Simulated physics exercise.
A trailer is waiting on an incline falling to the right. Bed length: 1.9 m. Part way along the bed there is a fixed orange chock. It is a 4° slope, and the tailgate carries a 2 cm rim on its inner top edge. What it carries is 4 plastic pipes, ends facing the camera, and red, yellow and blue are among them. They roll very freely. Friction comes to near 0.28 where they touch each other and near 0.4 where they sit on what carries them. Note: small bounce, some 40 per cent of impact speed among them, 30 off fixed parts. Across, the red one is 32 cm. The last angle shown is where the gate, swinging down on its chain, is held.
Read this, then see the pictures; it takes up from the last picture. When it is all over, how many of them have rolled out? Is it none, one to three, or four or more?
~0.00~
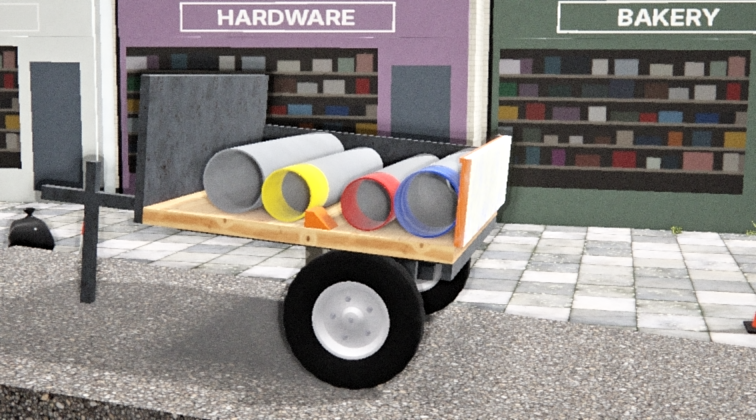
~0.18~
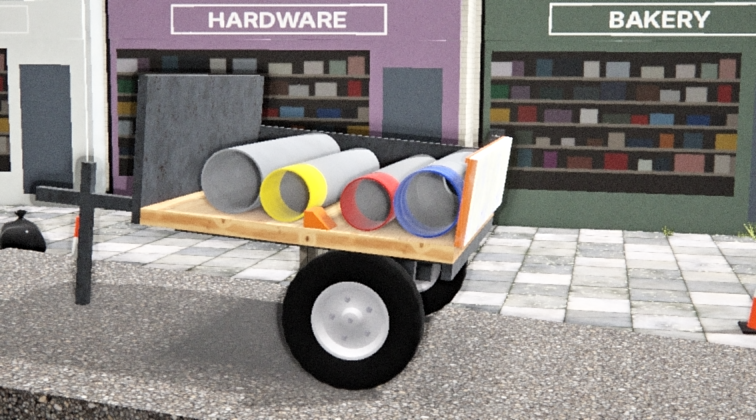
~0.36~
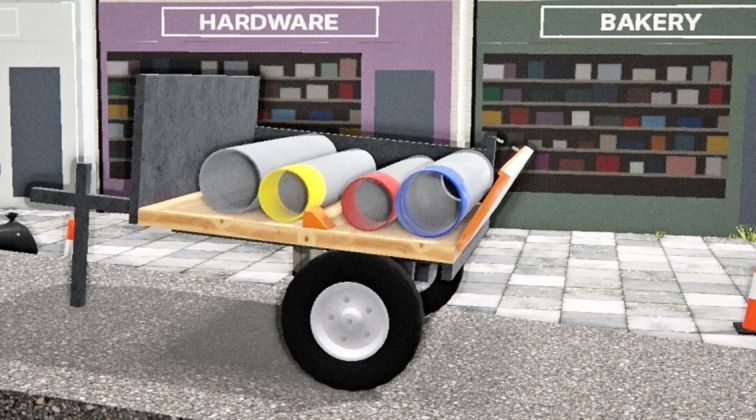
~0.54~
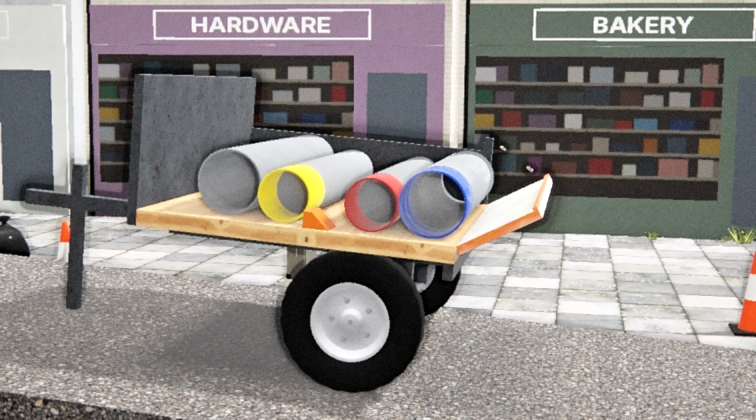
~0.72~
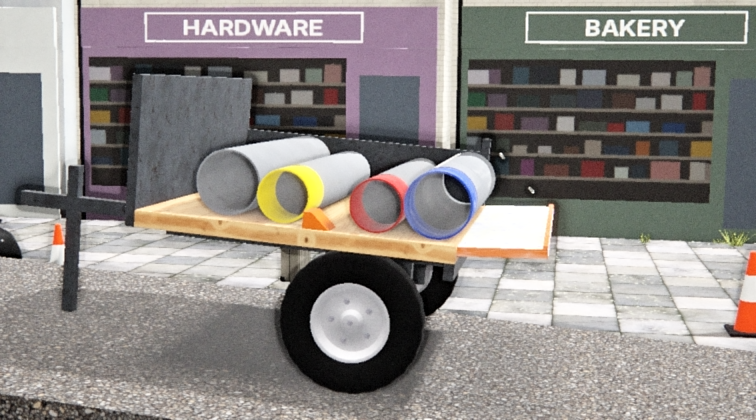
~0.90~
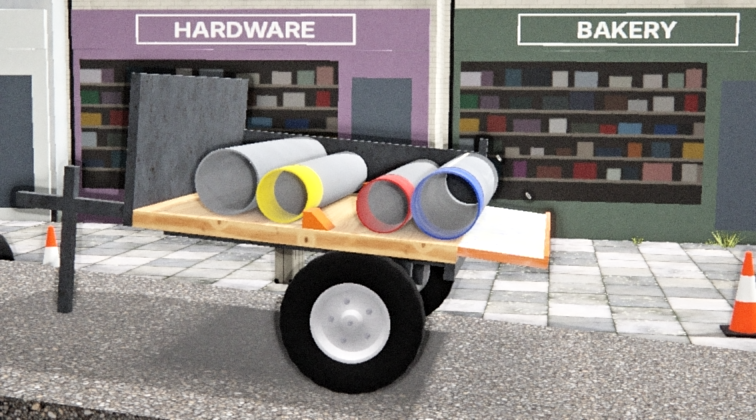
It is one to three.
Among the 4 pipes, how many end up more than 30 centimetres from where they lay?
The answer comes to 2.
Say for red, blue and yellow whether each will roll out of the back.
Taking them in turn, red gets free, then blue gets free, and yellow stays put.
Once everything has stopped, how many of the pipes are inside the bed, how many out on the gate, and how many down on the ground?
First 2, then 0, and last 2.
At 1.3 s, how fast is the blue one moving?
Its speed is roughly 0.4 m/s.
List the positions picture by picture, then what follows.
In the first frame, red at (367, 204), yellow at (288, 195), blue at (427, 205); gate 86° above level, tip at (467, 162); 4 of the 4 make up the bottom layer on the bed.
In the second frame, red at (367, 204), yellow at (287, 195), blue at (427, 204); gate 82° above level, tip at (473, 162).
In the third frame, red at (368, 204), yellow at (285, 195), blue at (428, 204); gate 59° above level, tip at (506, 176).
In the fourth frame, red at (371, 205), yellow at (285, 195), blue at (432, 205); gate 27° above level, tip at (537, 215).
In the fifth frame, red at (376, 206), yellow at (284, 196), blue at (438, 206); gate 1° above level, tip at (545, 254).
In the sixth frame, red at (383, 206), yellow at (284, 196), blue at (445, 206); gate 6° below level, tip at (544, 263).
After 1.3 s, red is on the bed, 35 cm short of the hinge, rolling right; yellow is on the bed, 105 cm short of the hinge; blue is on the gate, 5 cm past the hinge, rolling right; 0 gone off the back.
After 1.8 s, red is on the bed, 10 cm short of the hinge, rolling right; blue is on the gate, 30 cm past the hinge, rolling right; no change for yellow; 0 gone off the back.
After 2.3 s, red is on the gate, 20 cm past the hinge, rolling right; blue is dropping off the gate; no change for yellow; 1 gone off the back.
After 2.9 s, red is dropping off the gate; blue is off the vehicle; no change for yellow; 2 gone off the back.
At rest (5.4 s), red is out on the ground; yellow is on the bed, 105 cm short of the hinge; blue is out on the ground; 2 gone off the back.
